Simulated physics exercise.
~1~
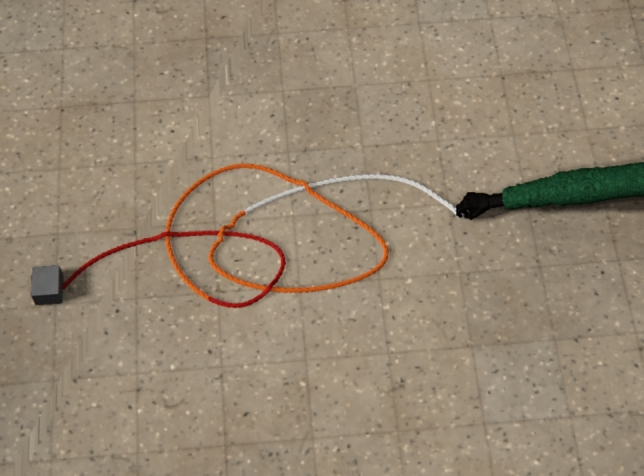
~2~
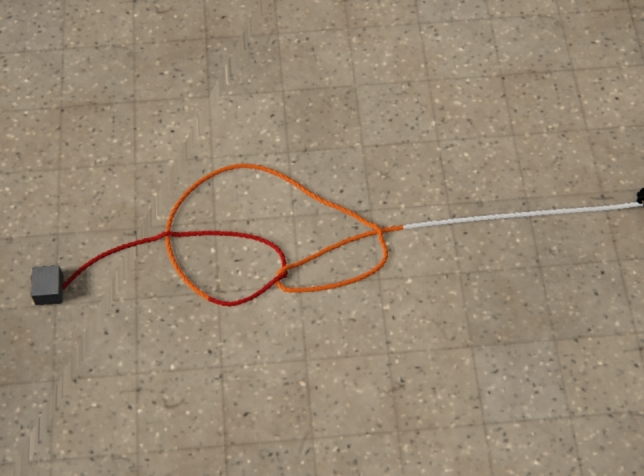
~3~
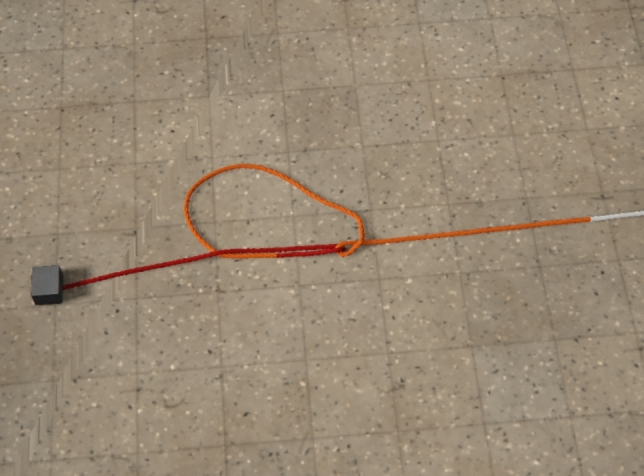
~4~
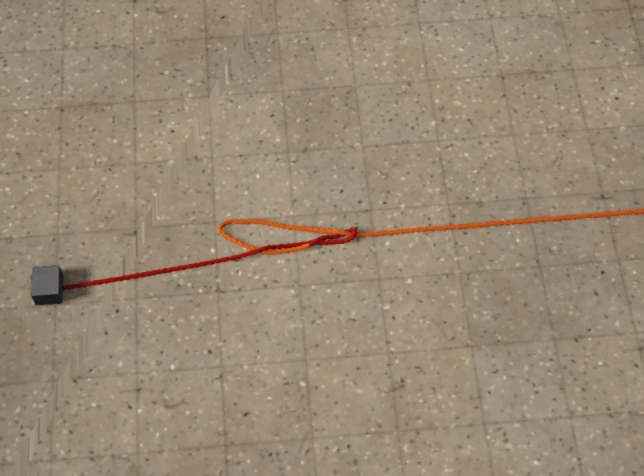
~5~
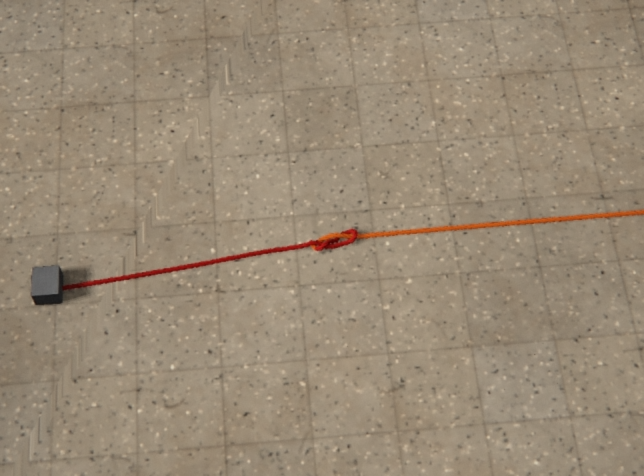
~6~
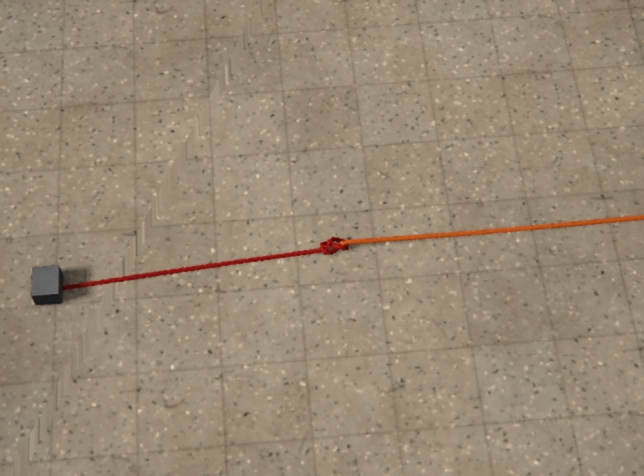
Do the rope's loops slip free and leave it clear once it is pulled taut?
No, the loops do not slip free. They shrink and tighten into a small knot between the red and orange stretches of the rope.
A looped red, orange and white rope is pulled right until it tightens into a knot.
